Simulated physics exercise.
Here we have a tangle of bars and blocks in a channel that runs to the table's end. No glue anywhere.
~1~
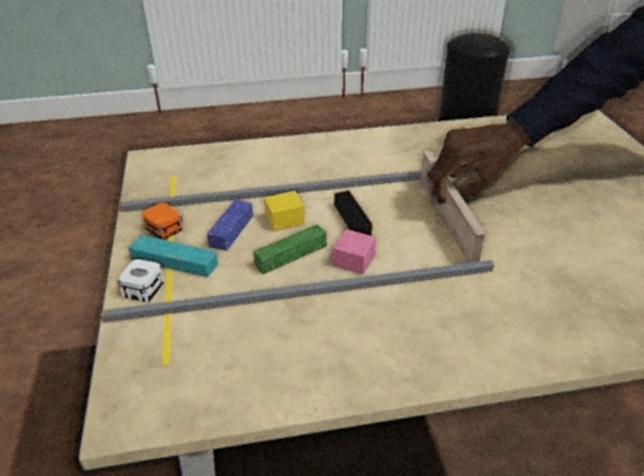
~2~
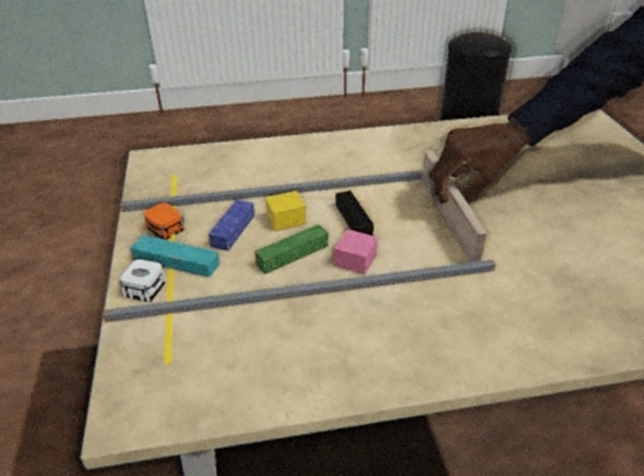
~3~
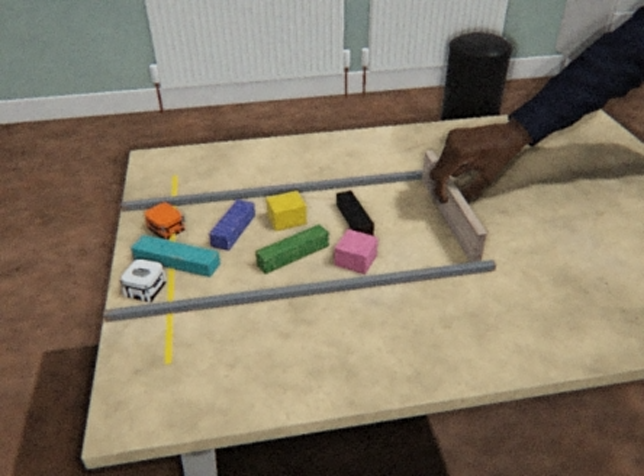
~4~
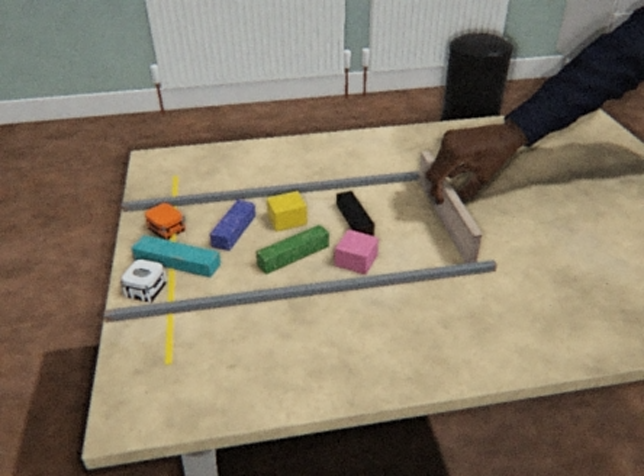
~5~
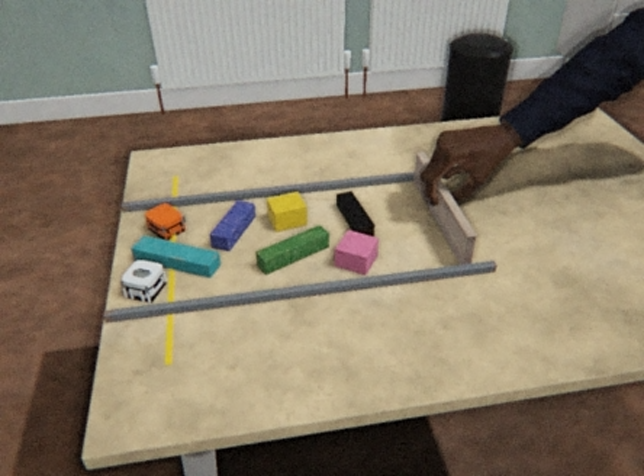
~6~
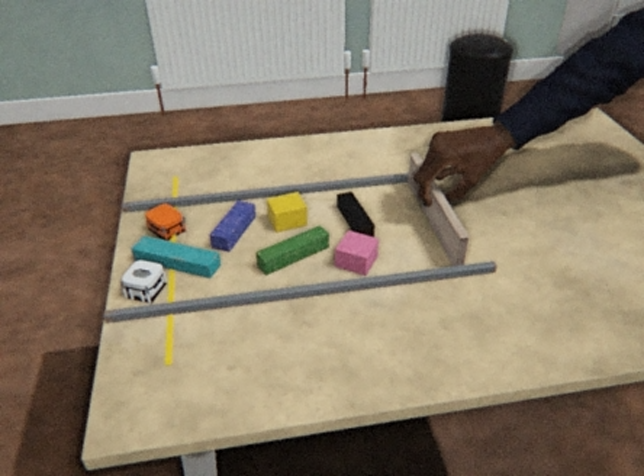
A hand held a board upright between two rails on a table, then slid it slightly left toward the scattered colored blocks and bars, which stayed where they were.
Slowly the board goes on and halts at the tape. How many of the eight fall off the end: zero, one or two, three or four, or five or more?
Here the number that fall off is three or four.
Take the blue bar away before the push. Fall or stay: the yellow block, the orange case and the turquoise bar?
The yellow block is kept; the orange case goes over; the turquoise bar comes down.
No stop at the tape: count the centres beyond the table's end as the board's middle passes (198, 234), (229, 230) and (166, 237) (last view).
Past the end: 2, 0 and 4.
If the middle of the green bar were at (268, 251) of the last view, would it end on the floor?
Then it stays on.
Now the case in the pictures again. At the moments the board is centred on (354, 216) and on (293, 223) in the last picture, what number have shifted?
At the one place 2, at the other 5.
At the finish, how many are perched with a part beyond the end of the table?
Overhanging: 1.
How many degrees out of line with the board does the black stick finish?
Some 0 degrees.
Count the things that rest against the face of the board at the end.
It touches 2.
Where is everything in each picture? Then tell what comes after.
In the first frame, white case (142, 281); orange case (163, 222); turquoise bar (173, 256); board (449, 204); tape (170, 252).
In the second frame, orange case (164, 222); blue bar (233, 224).
In the third frame, turquoise bar (175, 256); board (451, 203).
In the fourth frame, white case (144, 281); green bar (294, 249).
In the fifth frame, orange case (165, 222); black stick (355, 215).
In the sixth frame, white case (144, 282); orange case (165, 223); turquoise bar (176, 257); board (435, 207); tape (173, 253).
Soon after, none off yet; white case at rest near (144, 282); orange case at rest near (165, 223); turquoise bar at rest near (176, 257).
Then, none off yet; white case at rest near (144, 282); orange case moving near (160, 223); turquoise bar moving near (167, 256).
At rest, the number that fall off is three or four; fallen, blue bar, turquoise bar, orange case and white case.
